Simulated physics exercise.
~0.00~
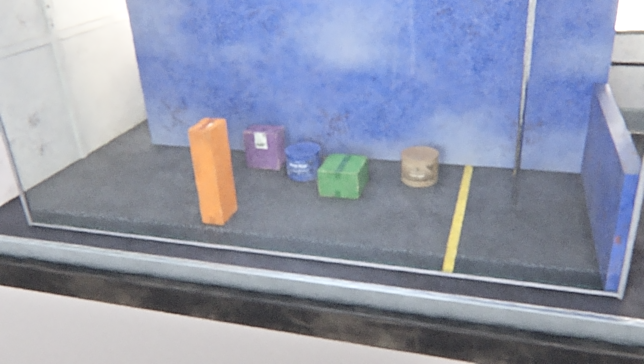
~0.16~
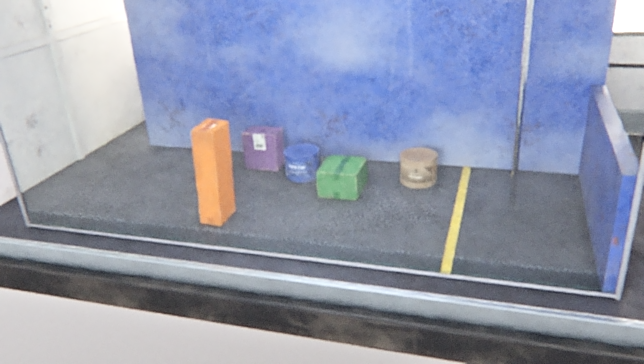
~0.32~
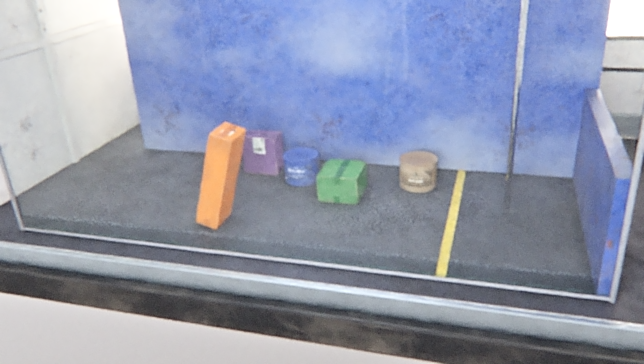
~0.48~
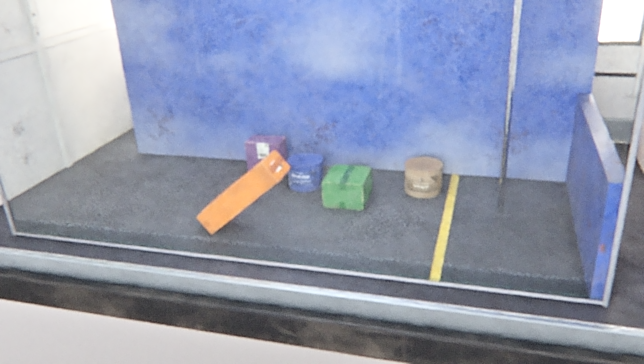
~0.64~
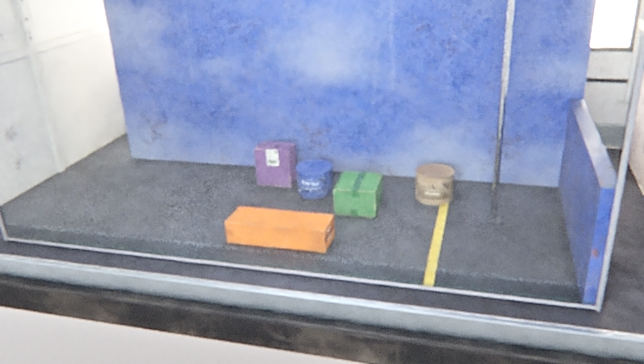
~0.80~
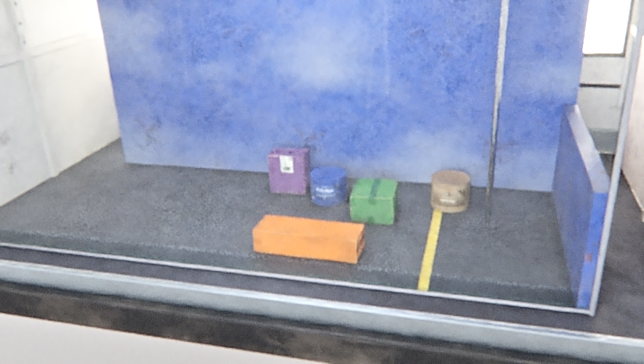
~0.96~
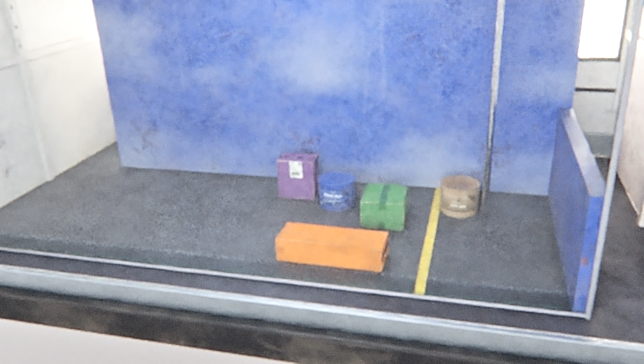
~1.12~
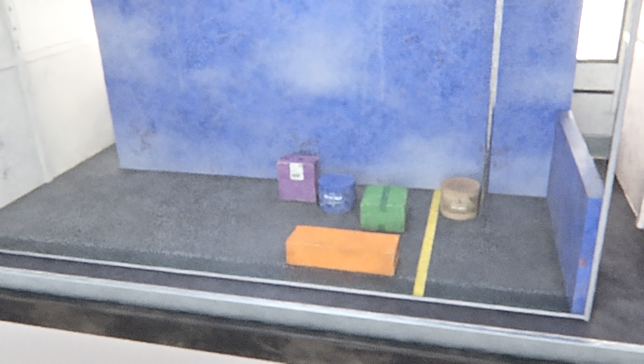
In a blue-walled bay, the orange box topples, everything slides right, and the bucket crosses yellow.
